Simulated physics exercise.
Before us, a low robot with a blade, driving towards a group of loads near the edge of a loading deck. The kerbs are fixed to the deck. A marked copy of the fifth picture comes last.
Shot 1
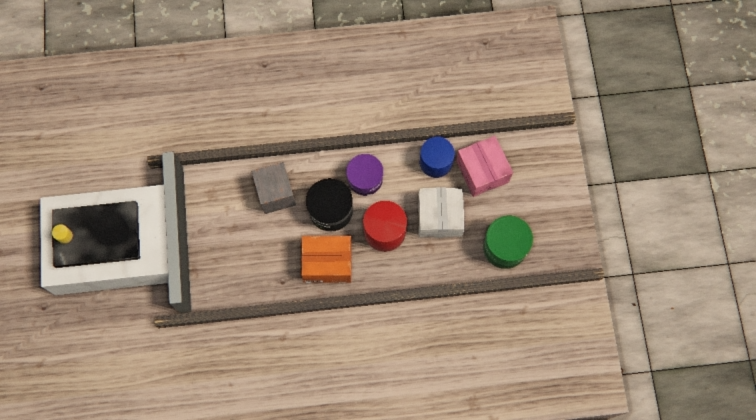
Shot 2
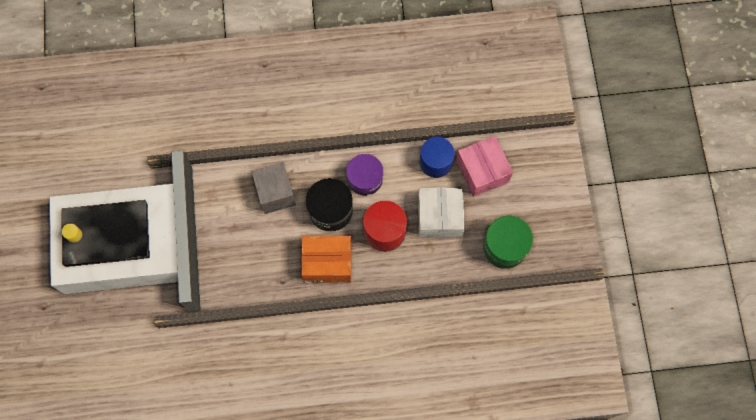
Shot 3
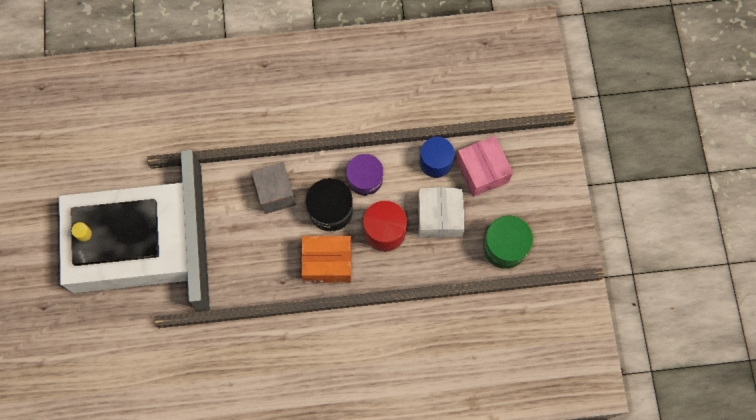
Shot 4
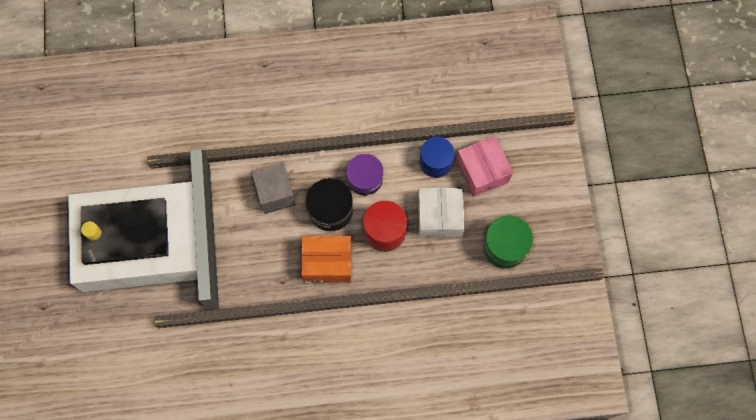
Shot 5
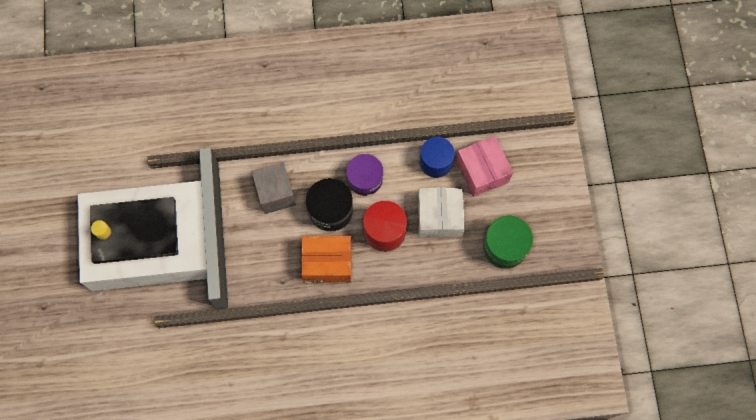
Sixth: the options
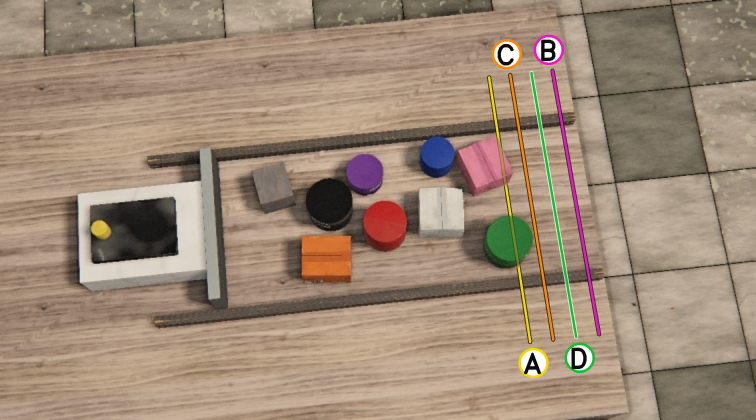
A low white robot with a wide grey blade crept a short way right across the wooden deck, between two dark rails, towards a cluster of colourful boxes and round containers, which stayed still.
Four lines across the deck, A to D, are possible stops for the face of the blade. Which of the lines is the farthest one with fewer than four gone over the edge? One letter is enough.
The farthest such stop is A.
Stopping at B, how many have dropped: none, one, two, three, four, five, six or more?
By then, six or more.
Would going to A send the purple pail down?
By then, no.
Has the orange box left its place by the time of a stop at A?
By then, yes.
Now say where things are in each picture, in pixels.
The first frame shows grey crate (274, 188); purple pail (365, 175); robot (102, 233).
The second frame shows robot (112, 232); black pail (330, 206).
The third frame shows robot (121, 231); pink box (484, 166).
The fourth frame shows robot (131, 230); red canister (385, 226).
The fifth frame shows robot (140, 229); grey crate (274, 188); purple pail (365, 175); orange box (327, 259).
On the copy, A at (509, 204); B at (575, 197); C at (531, 202); D at (553, 199).
On A. First, robot (249, 218); purple pail (373, 173); grey crate (338, 178).
Then, robot (357, 206); green pail (550, 246); pink box (524, 162).
Finally, robot (441, 197); green pail over the edge; pink box over the edge; two fallen.
By contrast, B drops nine; C drops four; D drops six.
